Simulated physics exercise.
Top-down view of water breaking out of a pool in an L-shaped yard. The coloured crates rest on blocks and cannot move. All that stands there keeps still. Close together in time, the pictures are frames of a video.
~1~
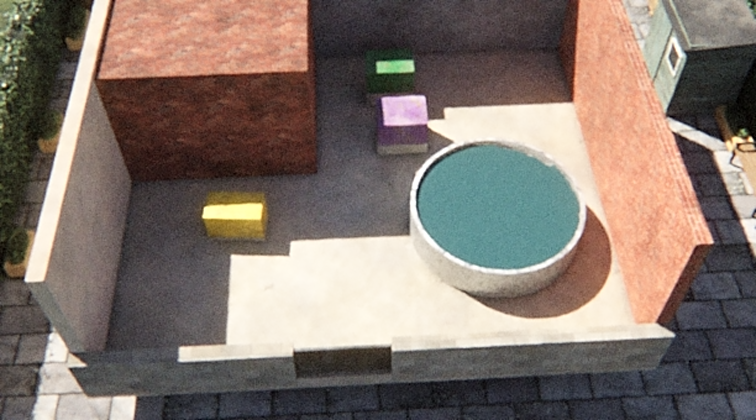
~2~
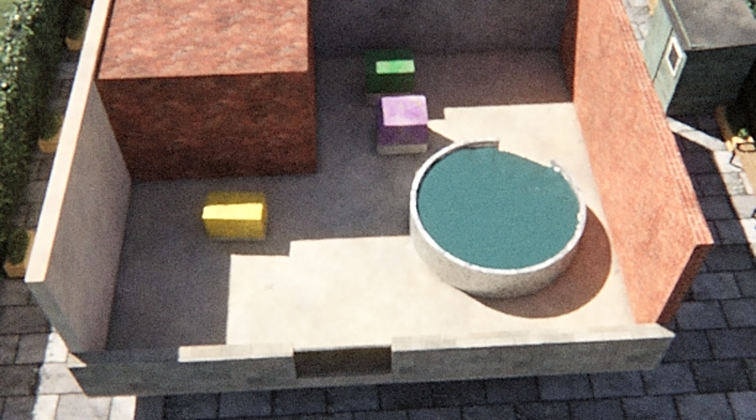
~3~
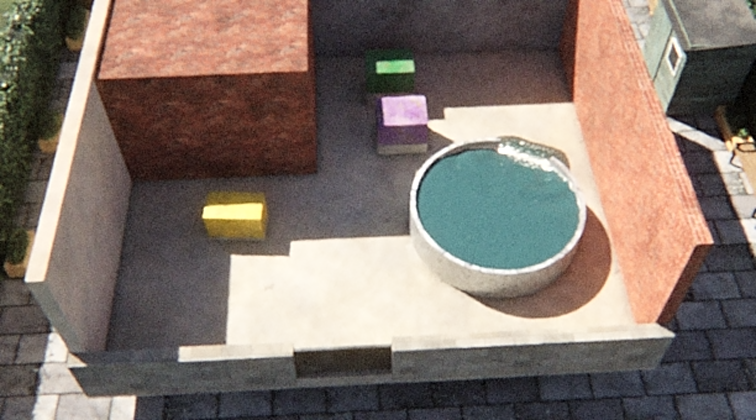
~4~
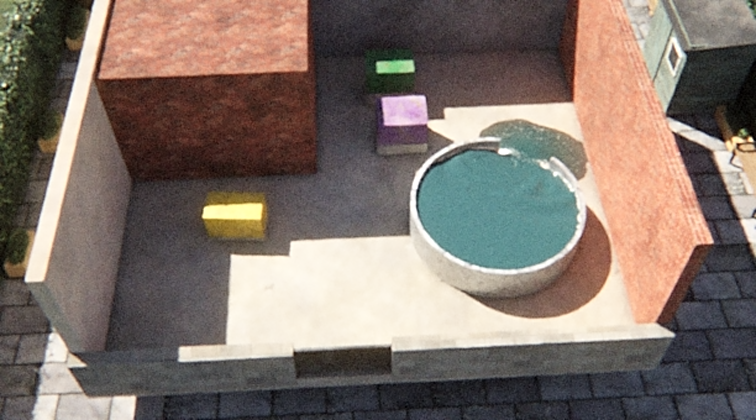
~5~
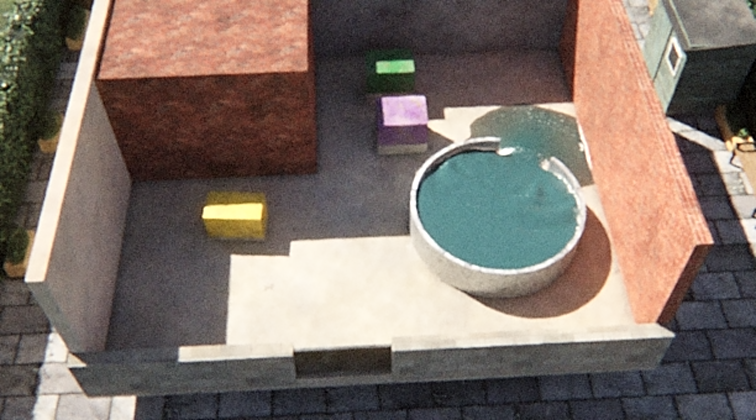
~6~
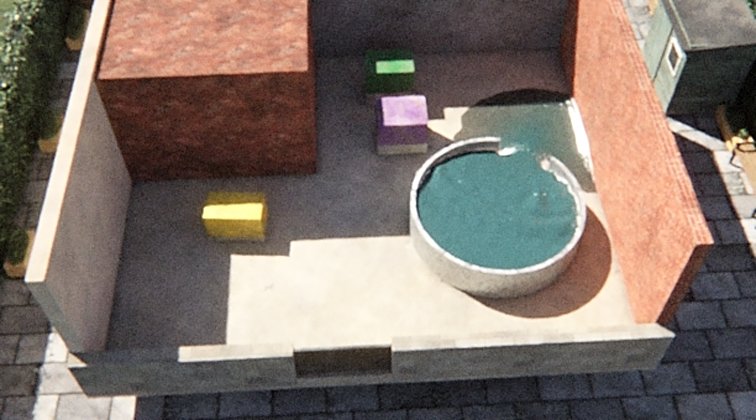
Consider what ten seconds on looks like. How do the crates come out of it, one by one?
One by one: The purple crate comes out dry; the yellow crate comes out dry; the green crate comes out dry.
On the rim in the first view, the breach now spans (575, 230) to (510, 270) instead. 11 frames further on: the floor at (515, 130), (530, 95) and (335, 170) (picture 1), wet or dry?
First: Spared by the leak. Second: Spared by the leak. Third: Spared by the leak.
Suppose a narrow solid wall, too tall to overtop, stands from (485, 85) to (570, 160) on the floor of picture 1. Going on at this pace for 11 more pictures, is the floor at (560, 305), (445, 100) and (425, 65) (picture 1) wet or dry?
As listed: No water, awash, under water.
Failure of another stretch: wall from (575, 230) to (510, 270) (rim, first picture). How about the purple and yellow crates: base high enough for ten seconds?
Log: Purple crate stays clear; yellow crate is doused.
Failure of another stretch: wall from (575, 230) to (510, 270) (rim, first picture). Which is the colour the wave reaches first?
It's the yellow crate.
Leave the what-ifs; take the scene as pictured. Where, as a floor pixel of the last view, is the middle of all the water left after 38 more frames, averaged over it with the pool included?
The water's centre sits above (473, 164).
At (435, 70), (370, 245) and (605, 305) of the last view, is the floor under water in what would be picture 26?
Status by point, in sequence: Waterlogged; unwetted; waterlogged.
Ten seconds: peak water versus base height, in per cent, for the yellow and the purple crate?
Roughly 30 per cent for the first, 60 per cent for the second.
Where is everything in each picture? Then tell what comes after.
In the first picture, still water in the pool at (497, 204).
In the second picture, water pours out on the pool's far side and has run to a hidden place.
In the third picture, the front is at (560, 155), out from the gap on the pool's far side.
In the fourth picture, the front is at (572, 141), out from the gap on the pool's far side.
In the fifth picture, the front is at (569, 118), out from the gap on the pool's far side.
In the sixth picture, the front is at (569, 97), out from the gap on the pool's far side.
A moment on, water covers 15 % of the floor; the purple crate not reached, the yellow crate not reached, the green crate not reached.
Next, water covers 20 % of the floor; the purple crate water round its plinth, the yellow crate not reached, the green crate water round its plinth.
Then, water covers 30 % of the floor; the purple crate water round its plinth, the yellow crate not reached, the green crate water round its plinth.
Later, water covers 60 % of the floor; the purple crate water round its plinth, the yellow crate not reached, the green crate water round its plinth.
In the end, water covers 85 % of the floor; the purple crate stayed above the water, the yellow crate stayed above the water, the green crate stayed above the water.
